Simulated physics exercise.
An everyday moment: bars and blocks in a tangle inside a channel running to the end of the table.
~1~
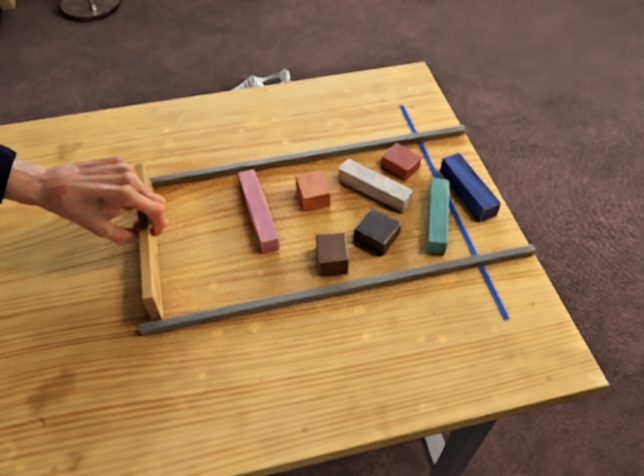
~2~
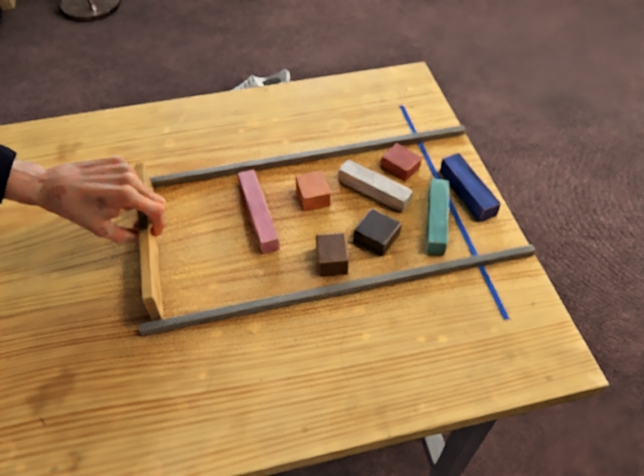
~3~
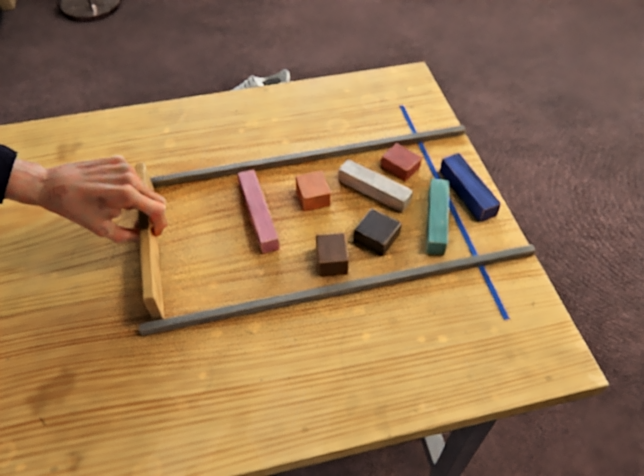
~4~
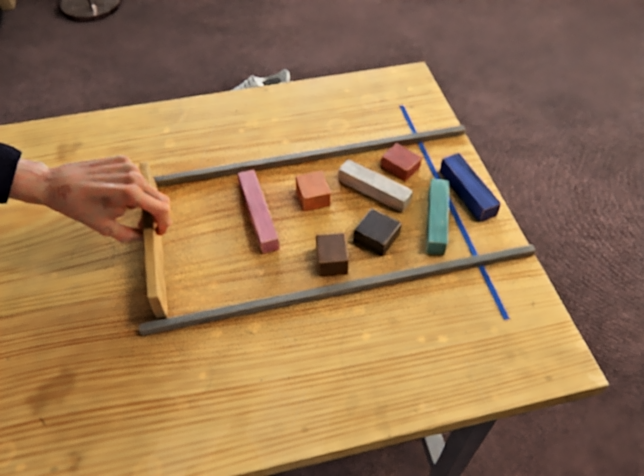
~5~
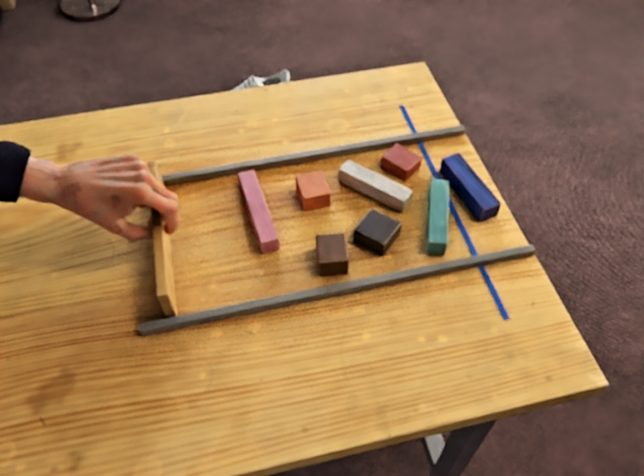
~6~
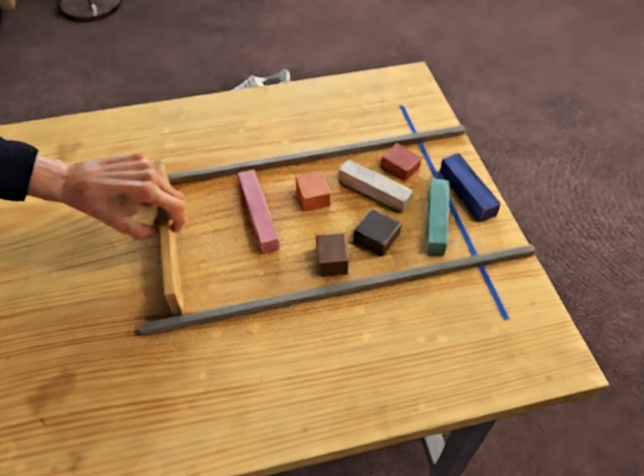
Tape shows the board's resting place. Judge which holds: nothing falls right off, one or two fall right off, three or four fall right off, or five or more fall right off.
The board is going to sweep off three, or four.
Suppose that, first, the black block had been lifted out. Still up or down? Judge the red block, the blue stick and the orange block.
So the red block goes down, the blue stick goes down and the orange block keeps its place.
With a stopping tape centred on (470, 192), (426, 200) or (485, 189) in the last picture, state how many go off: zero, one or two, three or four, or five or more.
Falls: Five or over; one to two; five or more.
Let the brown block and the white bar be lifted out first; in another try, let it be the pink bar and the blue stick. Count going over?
Try 1: 1; try 2: 1.
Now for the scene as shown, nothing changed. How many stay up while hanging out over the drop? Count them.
The number would be 2.
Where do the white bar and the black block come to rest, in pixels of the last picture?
You'll find the first one at (485, 159) and the second at (495, 202).
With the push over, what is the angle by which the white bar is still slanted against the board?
Some 0 degrees.
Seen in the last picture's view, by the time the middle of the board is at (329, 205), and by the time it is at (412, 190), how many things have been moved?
I make it 5 at the first spot and 8 at the other.
Early on, none off yet; blue stick at rest near (469, 186); turquoise bar at rest near (438, 216); red block at rest near (401, 162).
Finally, the number that fall off is three or four; lost, red block, turquoise bar and blue stick.
